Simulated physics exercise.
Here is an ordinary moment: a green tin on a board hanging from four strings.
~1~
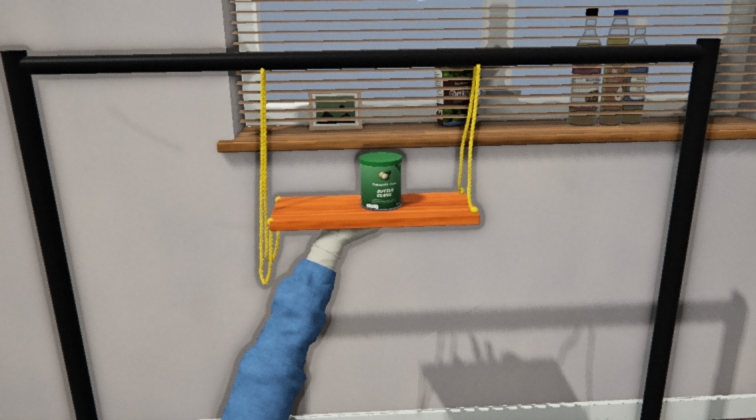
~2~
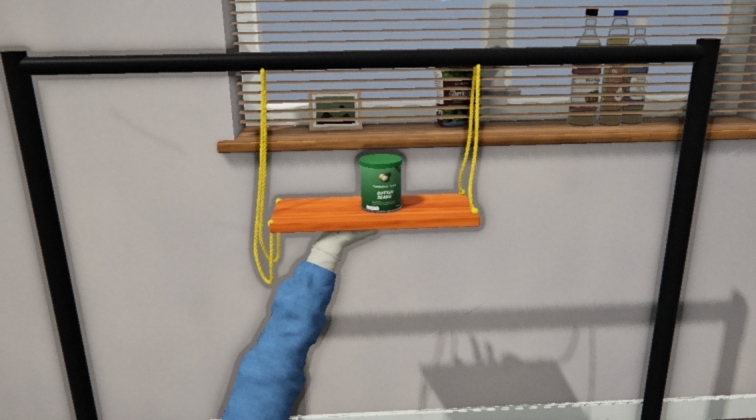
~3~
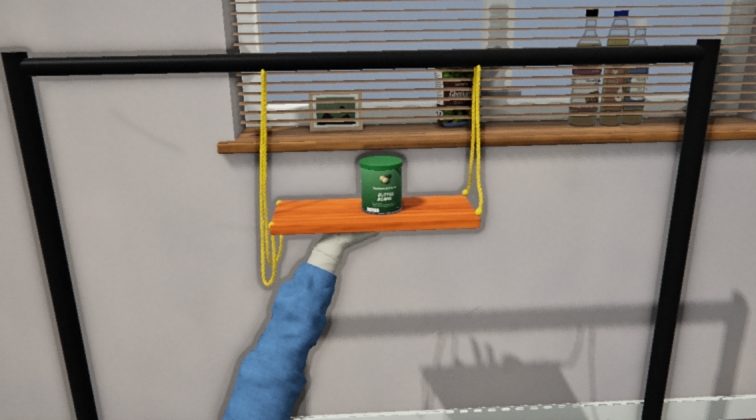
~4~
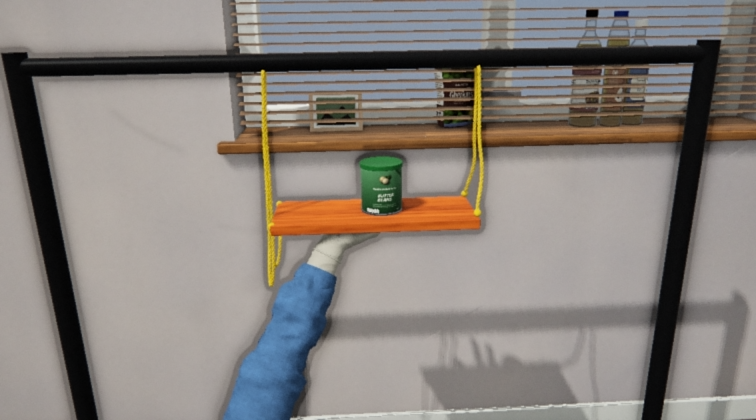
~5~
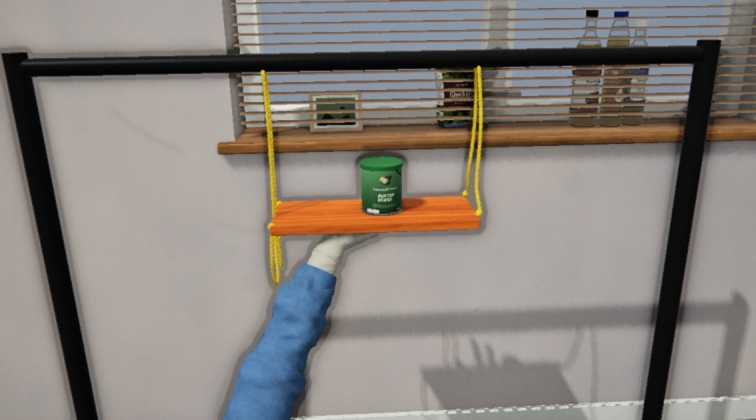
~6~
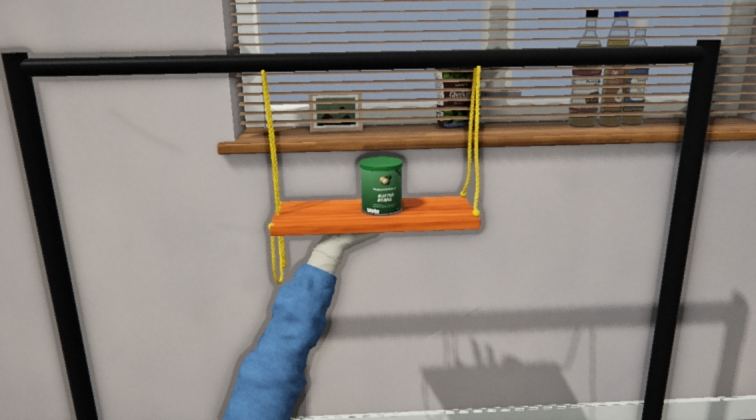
By a window, a gloved hand supports an orange shelf holding a green tin, barely moving.
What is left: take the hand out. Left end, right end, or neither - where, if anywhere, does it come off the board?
Left end.
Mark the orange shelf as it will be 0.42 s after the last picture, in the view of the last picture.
It is near pixel (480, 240).
Then, 0.42 s on from there, board tipped 40° down to the left; tin falling near (333, 343).
Then, 0.94 s on from there, board tipped 54° down to the left; tin on the floor.
Then, 1.52 s on from there, board tipped 41° down to the left; tin on the floor.
In the end, board tipped 43° down to the left; tin on the floor. The green tin falls from the left end.
